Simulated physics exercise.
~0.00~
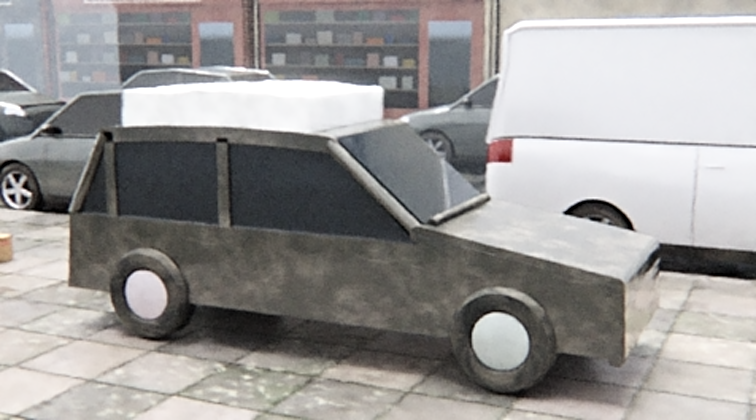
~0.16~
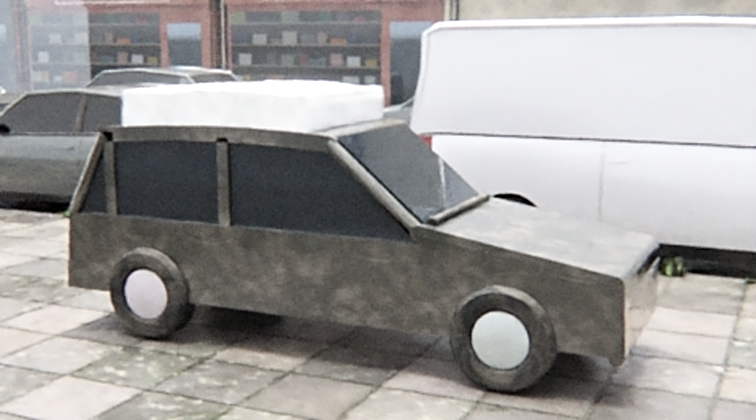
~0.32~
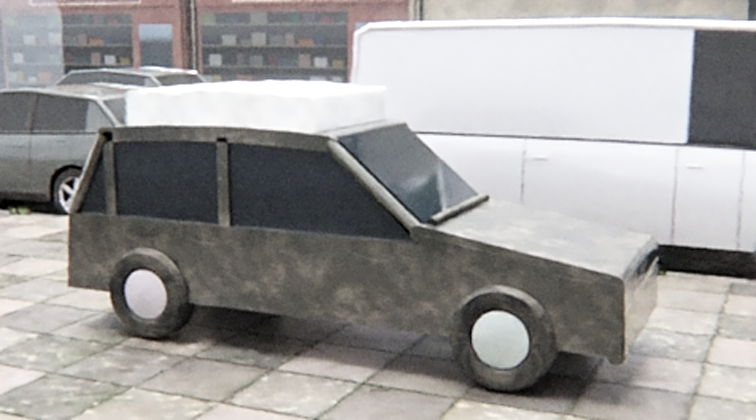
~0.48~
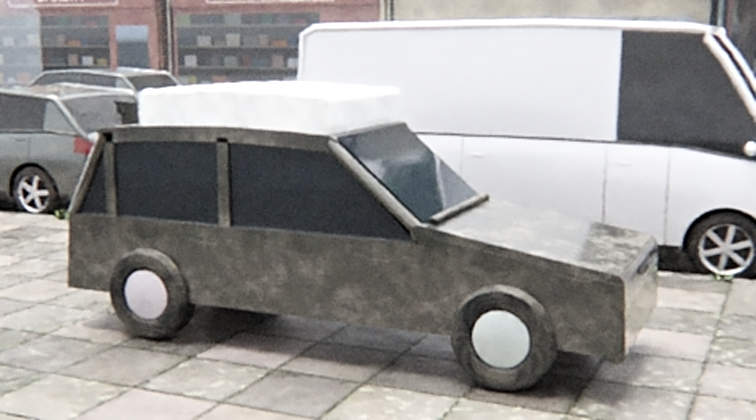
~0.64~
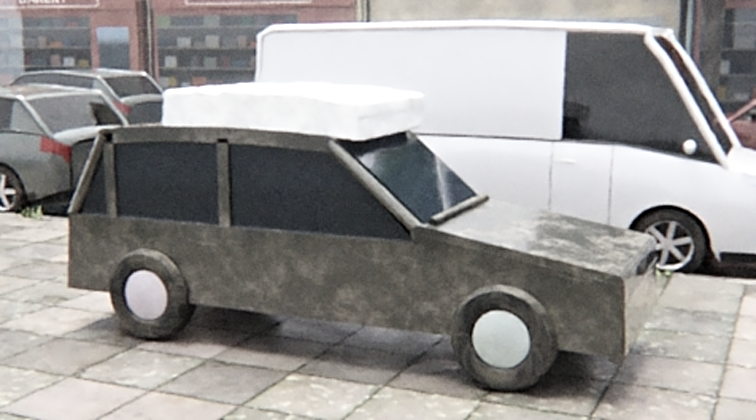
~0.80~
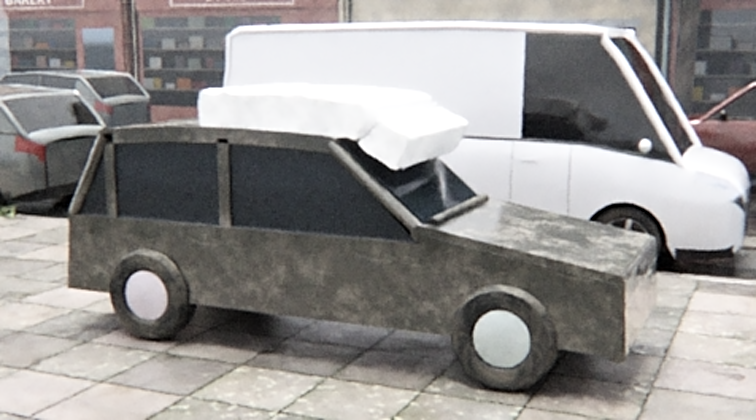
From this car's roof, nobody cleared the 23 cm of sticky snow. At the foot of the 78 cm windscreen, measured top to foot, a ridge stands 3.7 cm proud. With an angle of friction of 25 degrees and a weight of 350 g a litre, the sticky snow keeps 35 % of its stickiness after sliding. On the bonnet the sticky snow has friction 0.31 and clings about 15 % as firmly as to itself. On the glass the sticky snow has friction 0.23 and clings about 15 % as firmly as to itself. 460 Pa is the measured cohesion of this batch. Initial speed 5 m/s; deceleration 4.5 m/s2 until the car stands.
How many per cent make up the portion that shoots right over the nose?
I would say about 97 per cent.
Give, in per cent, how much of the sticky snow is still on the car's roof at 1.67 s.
Something close to 0 in a hundred.
After 1.20 s, none of the snow is on the roof, 32 % on the glass, 68 % on the bonnet and none has gone off the nose.
After 1.67 s, none of the snow is on the roof, none on the glass, 43 % on the bonnet and 57 % has gone off the nose.
After 2.14 s, none of the snow is on the roof, none on the glass, 7 % on the bonnet and 93 % has gone off the nose.
After 2.61 s, none of the snow is on the roof, none on the glass, 3 % on the bonnet and 97 % has gone off the nose.
After 2.71 s, none of the snow is on the roof, none on the glass, 3 % on the bonnet and 97 % has gone off the nose.
